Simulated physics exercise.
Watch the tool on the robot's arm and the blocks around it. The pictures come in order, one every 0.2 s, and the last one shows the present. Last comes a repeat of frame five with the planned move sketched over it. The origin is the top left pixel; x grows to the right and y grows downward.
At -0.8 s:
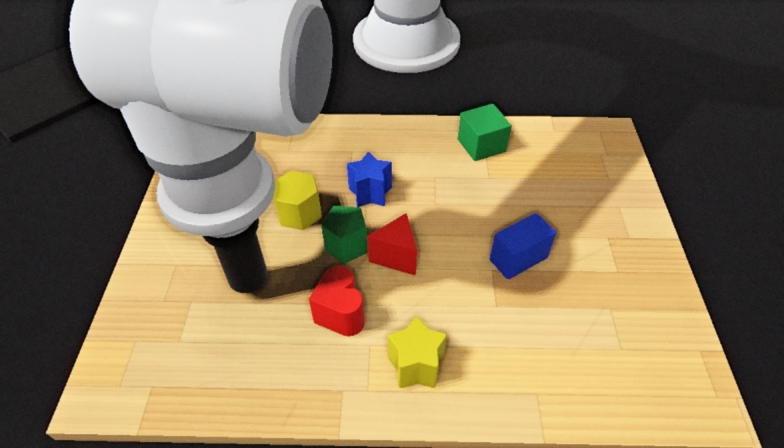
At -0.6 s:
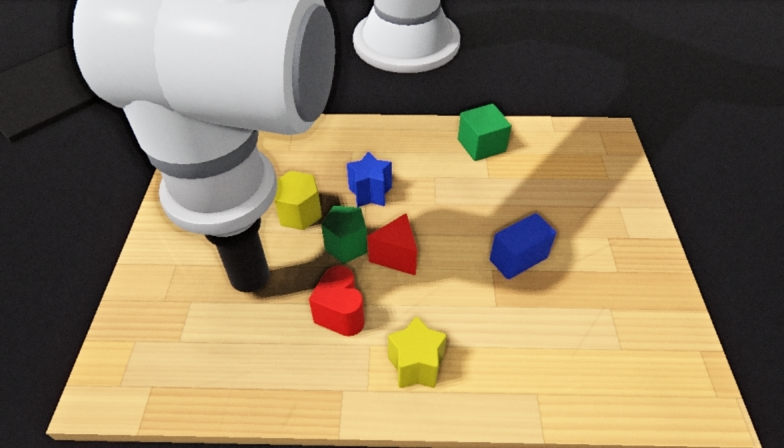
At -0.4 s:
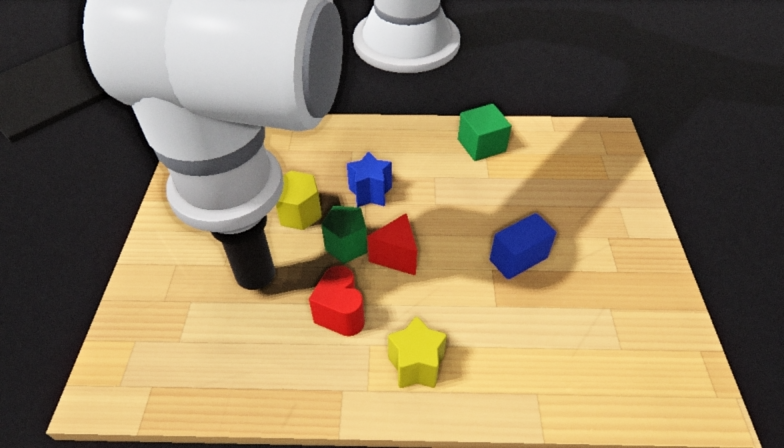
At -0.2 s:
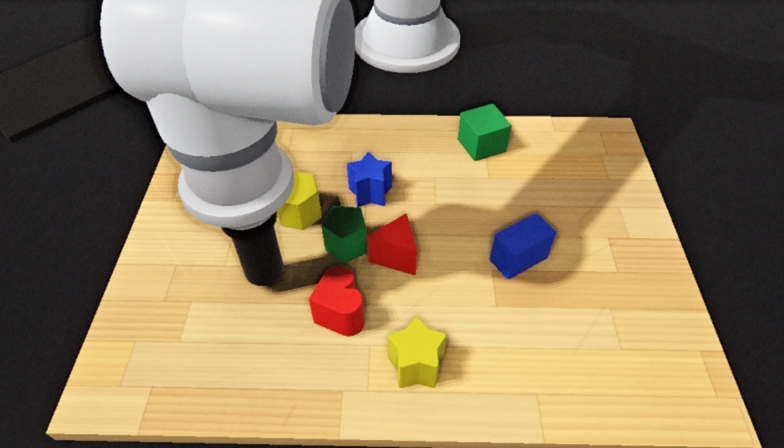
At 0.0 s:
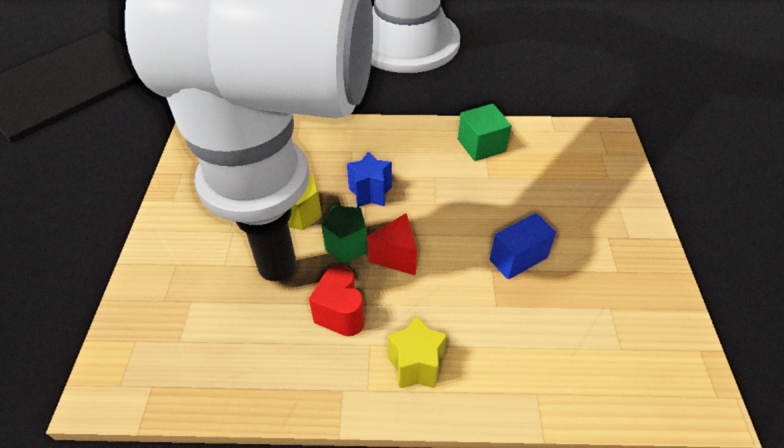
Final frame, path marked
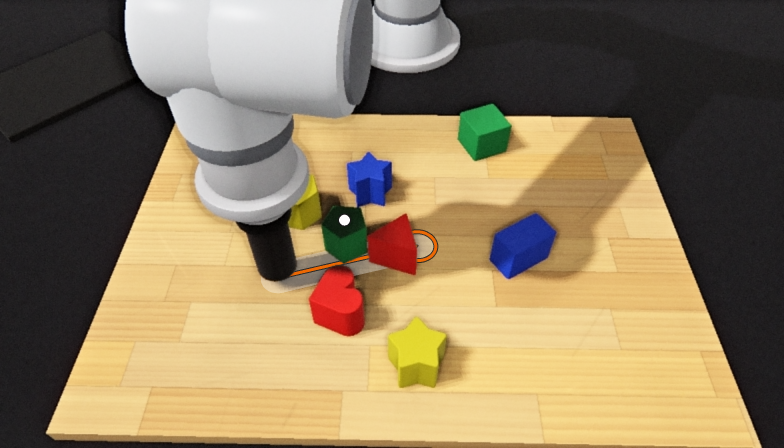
At the start, a white robot arm holds a black cylindrical tool low over the left side of a wooden board scattered with colourful blocks. The arm then moves the tool a short way right, toward the green pentagon and red heart, while all the blocks stay still.
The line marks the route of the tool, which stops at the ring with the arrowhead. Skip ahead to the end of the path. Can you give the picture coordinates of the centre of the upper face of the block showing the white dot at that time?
It should be at about (382, 198).
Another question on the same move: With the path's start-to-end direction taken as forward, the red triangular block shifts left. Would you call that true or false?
This is false.
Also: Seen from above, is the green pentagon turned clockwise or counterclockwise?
It makes a counterclockwise turn.
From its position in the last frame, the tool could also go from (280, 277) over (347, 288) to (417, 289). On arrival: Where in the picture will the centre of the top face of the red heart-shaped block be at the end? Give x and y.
Near (362, 299).
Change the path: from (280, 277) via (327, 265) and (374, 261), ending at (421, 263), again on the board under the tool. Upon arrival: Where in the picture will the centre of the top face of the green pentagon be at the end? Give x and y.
When the path ends, it will be at (375, 206).
Path on the board, in a line from (280, 277) to (418, 246); the dot is on the green pentagon.
The first path, step by step. One third of the way, tool (326, 255); green pentagon (350, 217).
Two thirds of the way, tool (374, 244); green pentagon (379, 201), turned 45° anticlockwise; red triangular block (422, 230).
At the end, tool (418, 235); red heart-shaped block in place; green pentagon (382, 198), turned 55° anticlockwise; red triangular block (466, 230), turned 35° clockwise.
